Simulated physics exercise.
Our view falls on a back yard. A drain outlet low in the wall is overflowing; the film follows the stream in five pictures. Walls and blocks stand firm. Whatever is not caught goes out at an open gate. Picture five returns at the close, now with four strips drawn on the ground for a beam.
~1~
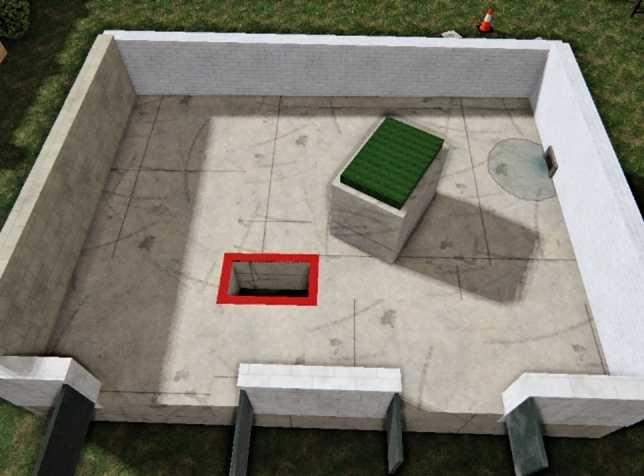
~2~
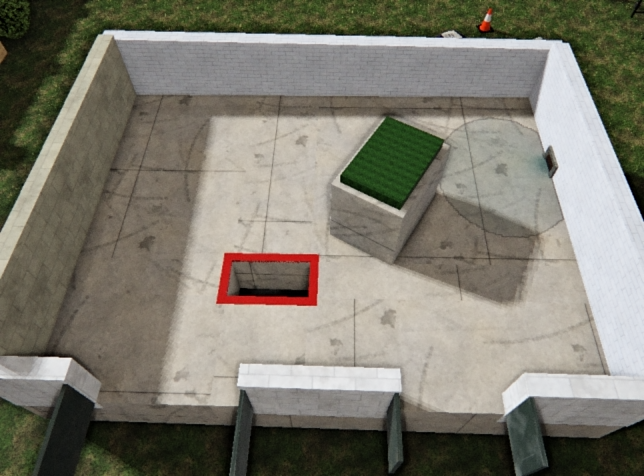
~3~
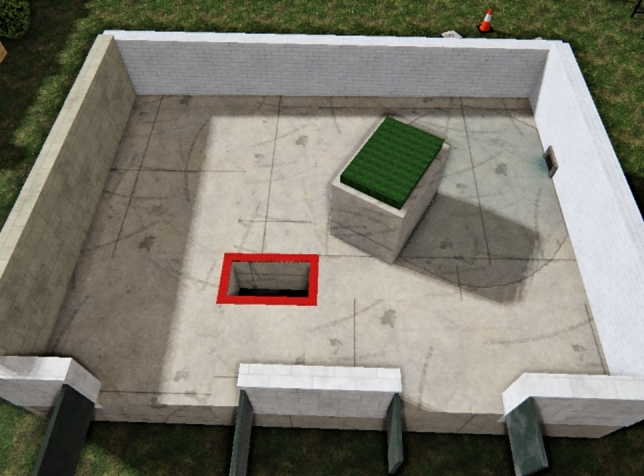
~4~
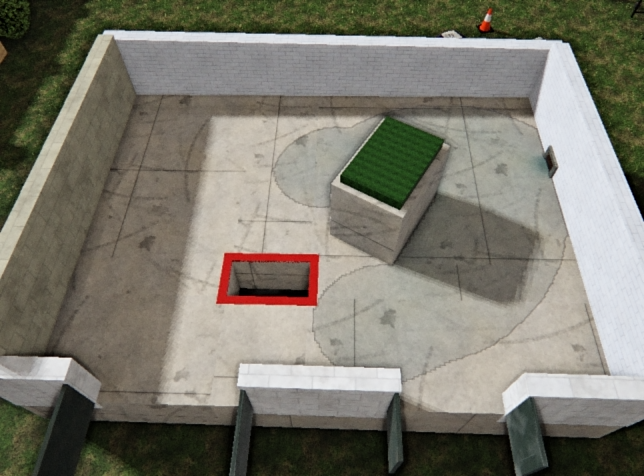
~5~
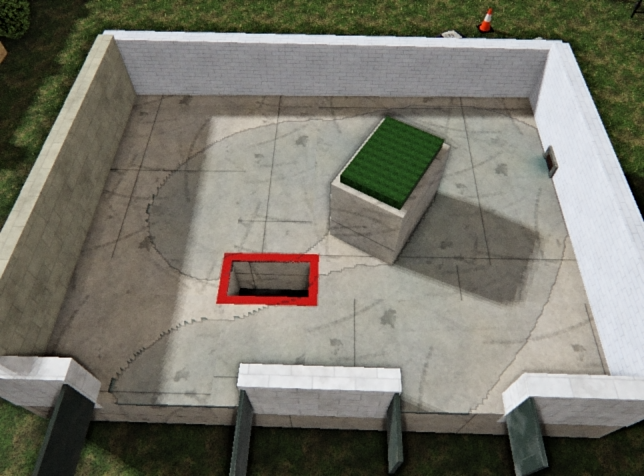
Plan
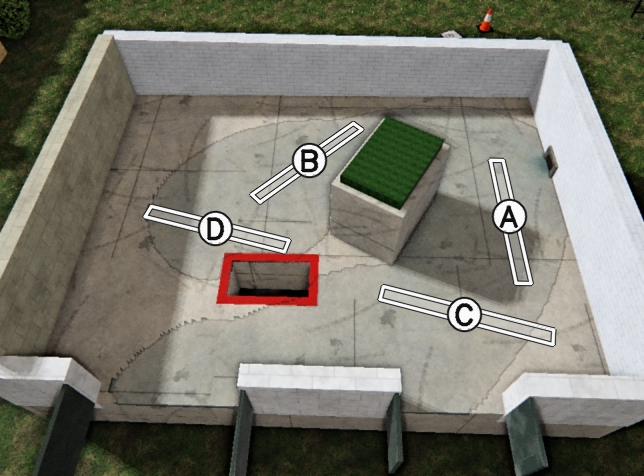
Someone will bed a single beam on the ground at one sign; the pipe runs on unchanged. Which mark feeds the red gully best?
Go for C.
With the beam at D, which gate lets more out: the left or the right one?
The left one.
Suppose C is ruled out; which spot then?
That is spot B.
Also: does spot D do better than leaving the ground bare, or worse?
Spot D is worse.
In white, A from (523, 283) to (496, 160); B from (255, 198) to (357, 126); C from (381, 292) to (553, 337); D from (148, 211) to (286, 246).
For spot A, about 8 % of the stream goes into the red gully, about 90 % out by the gates.
For spot B, about 26 % of the stream goes into the red gully, about 72 % out by the gates.
For spot C, about 39 % of the stream goes into the red gully, about 60 % out by the gates.
For spot D, about 5 % of the stream goes into the red gully, about 91 % out by the gates.
